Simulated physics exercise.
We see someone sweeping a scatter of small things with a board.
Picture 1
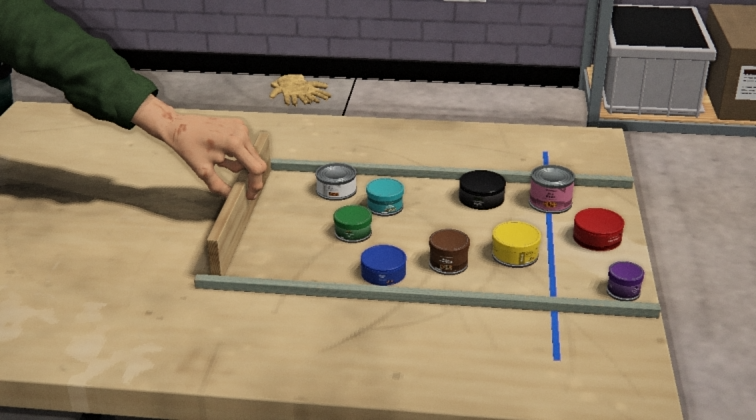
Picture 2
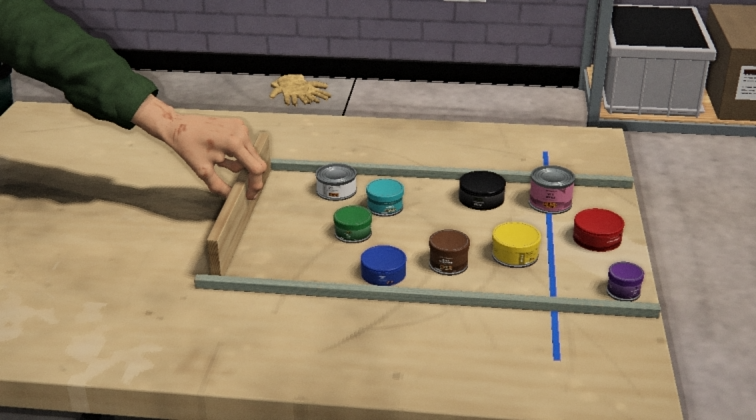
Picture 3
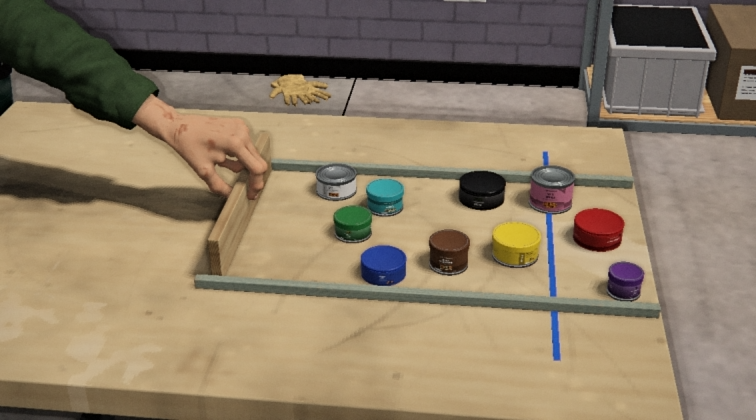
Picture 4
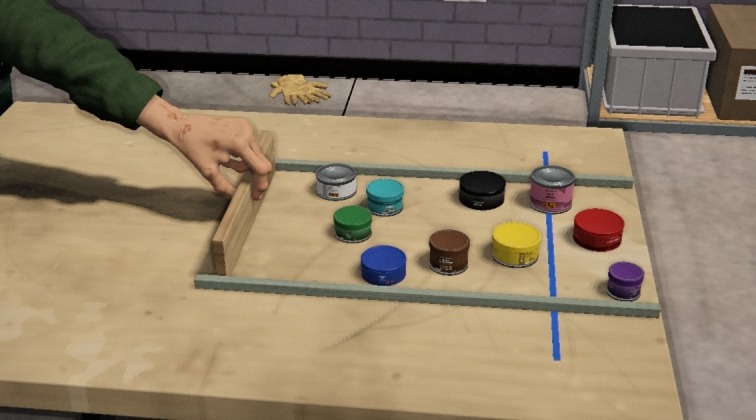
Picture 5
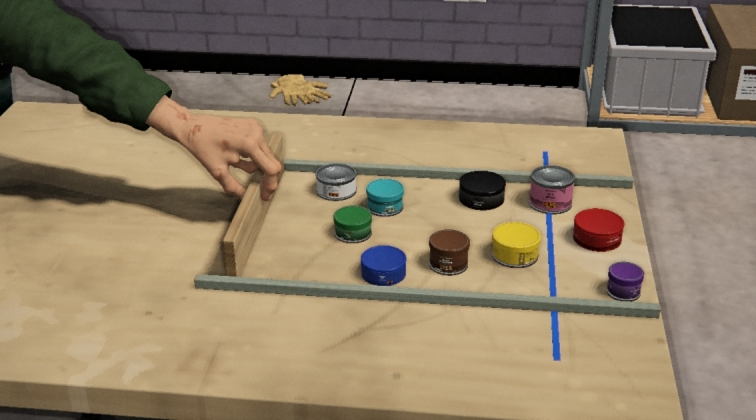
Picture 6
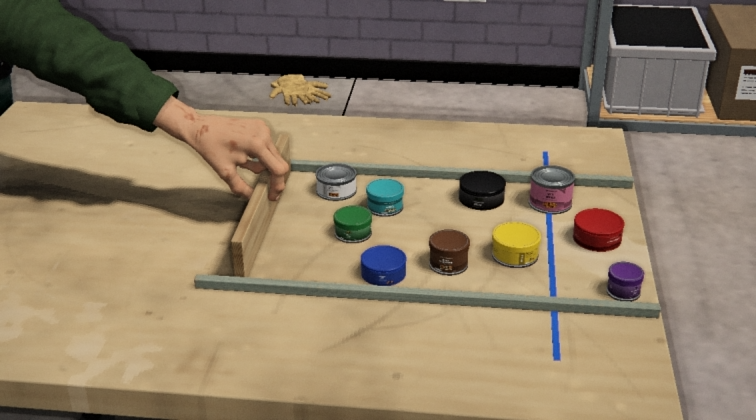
In a workshop with a grey brick wall, seen from above at an angle by a still camera, a pale wooden table holds two grey-green rails crossed by a blue stripe near the right. Ten small tins and tubs sit scattered between the rails, white, teal, green and blue towards the left, black, brown and yellow mid-way, pink, red and purple rightmost. A green-sleeved hand at left slides an upright wooden board slightly rightward, the containers staying still.
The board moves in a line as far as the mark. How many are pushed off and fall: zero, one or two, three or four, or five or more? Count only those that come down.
Here the number that fall off is one or two.
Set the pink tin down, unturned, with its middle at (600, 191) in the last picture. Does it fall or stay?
It falls.
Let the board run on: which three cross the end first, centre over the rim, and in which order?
In order: The pink tin, the red tub, the black tub.
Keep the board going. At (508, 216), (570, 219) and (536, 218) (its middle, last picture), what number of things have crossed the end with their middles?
Place by place, 0, 2 and 1.
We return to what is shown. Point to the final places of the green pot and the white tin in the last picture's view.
The green pot stops around (570, 234); the white tin around (569, 193).
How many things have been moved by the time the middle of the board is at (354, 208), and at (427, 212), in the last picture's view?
By then 3, and 6.
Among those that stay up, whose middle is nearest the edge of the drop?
Foremost is the red tub.
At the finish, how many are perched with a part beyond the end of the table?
It comes to 1.
Early on, none off yet; purple tin at rest near (625, 282); red tub at rest near (598, 230); pink tin at rest near (552, 189).
Finally, the number that fall off is one or two; lost, pink tin.
